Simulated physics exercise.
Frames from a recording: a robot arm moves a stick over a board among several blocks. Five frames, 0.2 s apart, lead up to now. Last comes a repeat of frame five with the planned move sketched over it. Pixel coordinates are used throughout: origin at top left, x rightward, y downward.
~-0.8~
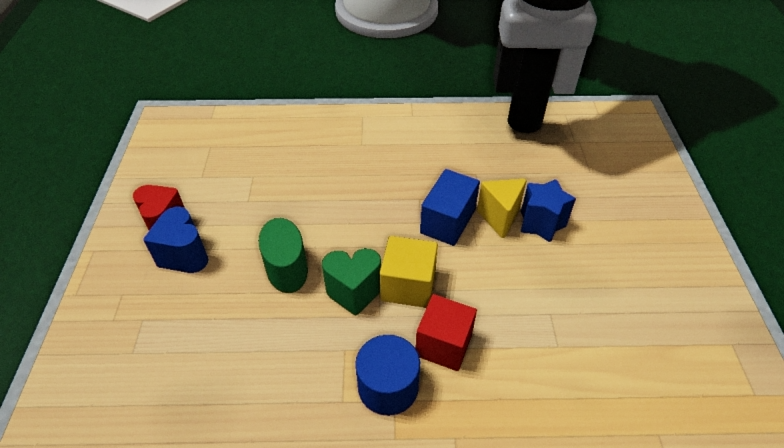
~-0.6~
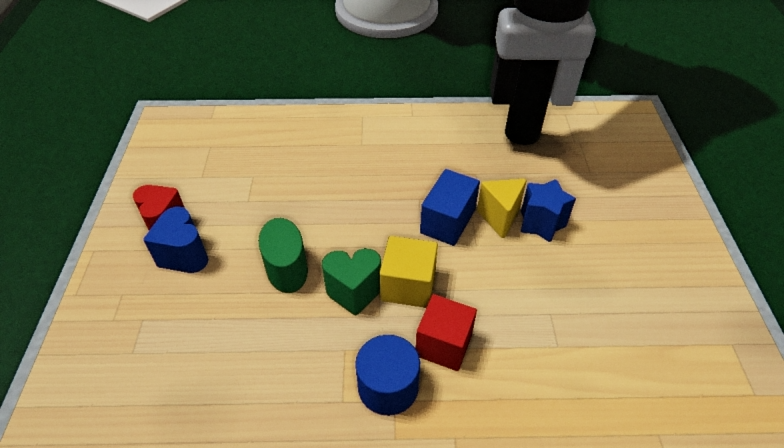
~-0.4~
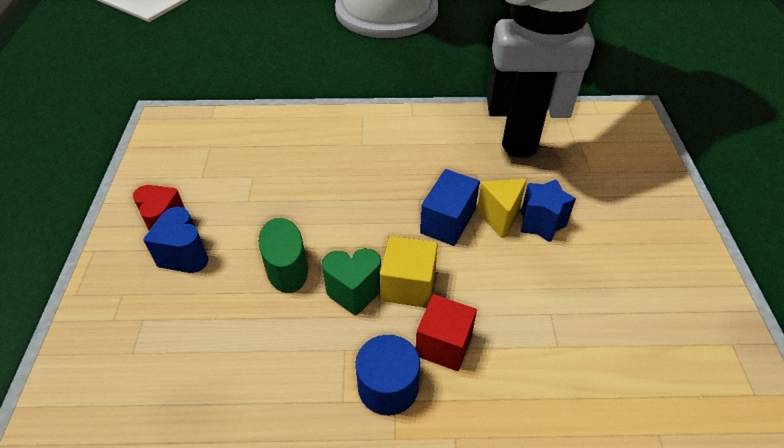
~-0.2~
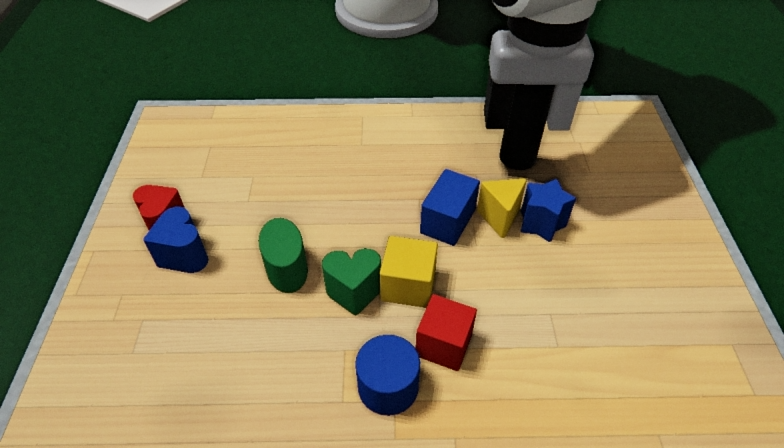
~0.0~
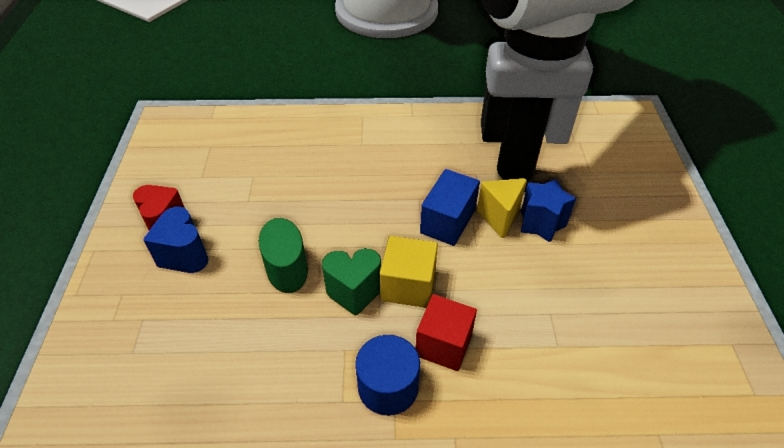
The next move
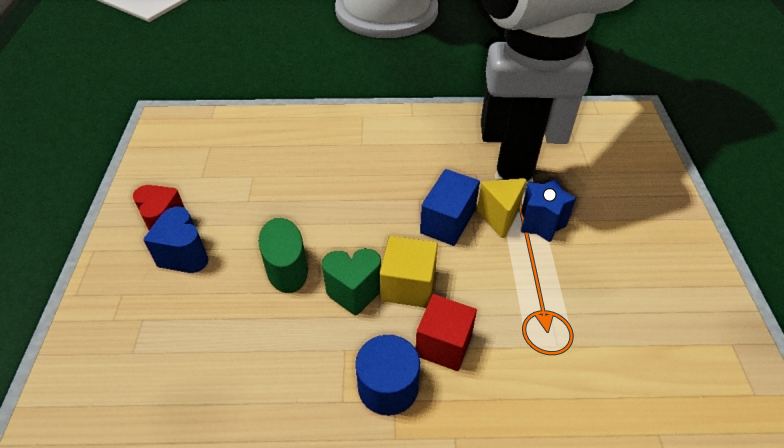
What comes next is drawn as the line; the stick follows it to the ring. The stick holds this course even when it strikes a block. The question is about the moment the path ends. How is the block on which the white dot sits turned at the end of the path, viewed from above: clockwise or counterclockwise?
Its rotation is counterclockwise.
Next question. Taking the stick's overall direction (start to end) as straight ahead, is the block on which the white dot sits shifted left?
Yes - that is the case.
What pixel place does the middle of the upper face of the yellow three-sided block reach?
I'd place it at (496, 210), taking the centre of its top.
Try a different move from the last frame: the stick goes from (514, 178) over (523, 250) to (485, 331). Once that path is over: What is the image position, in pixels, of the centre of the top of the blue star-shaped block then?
My best guess is (574, 221).
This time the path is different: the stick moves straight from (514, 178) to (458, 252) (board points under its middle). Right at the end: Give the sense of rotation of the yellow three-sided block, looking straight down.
Looking down on the board, it turns counter-clockwise.
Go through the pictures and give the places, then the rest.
In the first picture, tip of the stick (525, 122), middles of tops, blue rectangular block (451, 192), yellow three-sided block (506, 190), blue star-shaped block (550, 195).
In the second picture, stick (522, 134), nothing pushed.
In the third picture, stick (520, 146), nothing pushed.
In the fourth picture, stick (518, 158), nothing pushed.
In the fifth picture, stick (515, 171), blue rectangular block (451, 192), yellow three-sided block (506, 190), blue star-shaped block (550, 195).
The line goes from (514, 178) to (548, 332); the dot is on the blue star-shaped block.
What follows on the original path. One third of the way, stick (526, 216); yellow three-sided block (499, 205), turned 70° clockwise; blue star-shaped block (567, 214), turned 40° anticlockwise.
Two thirds of the way, stick (538, 267); yellow three-sided block (496, 210), turned 90° clockwise; blue star-shaped block (583, 230), turned 90° anticlockwise.
At the end, stick (550, 326); blue rectangular block unmoved; yellow three-sided block (496, 210), turned 90° clockwise; blue star-shaped block (583, 230), turned 90° anticlockwise.
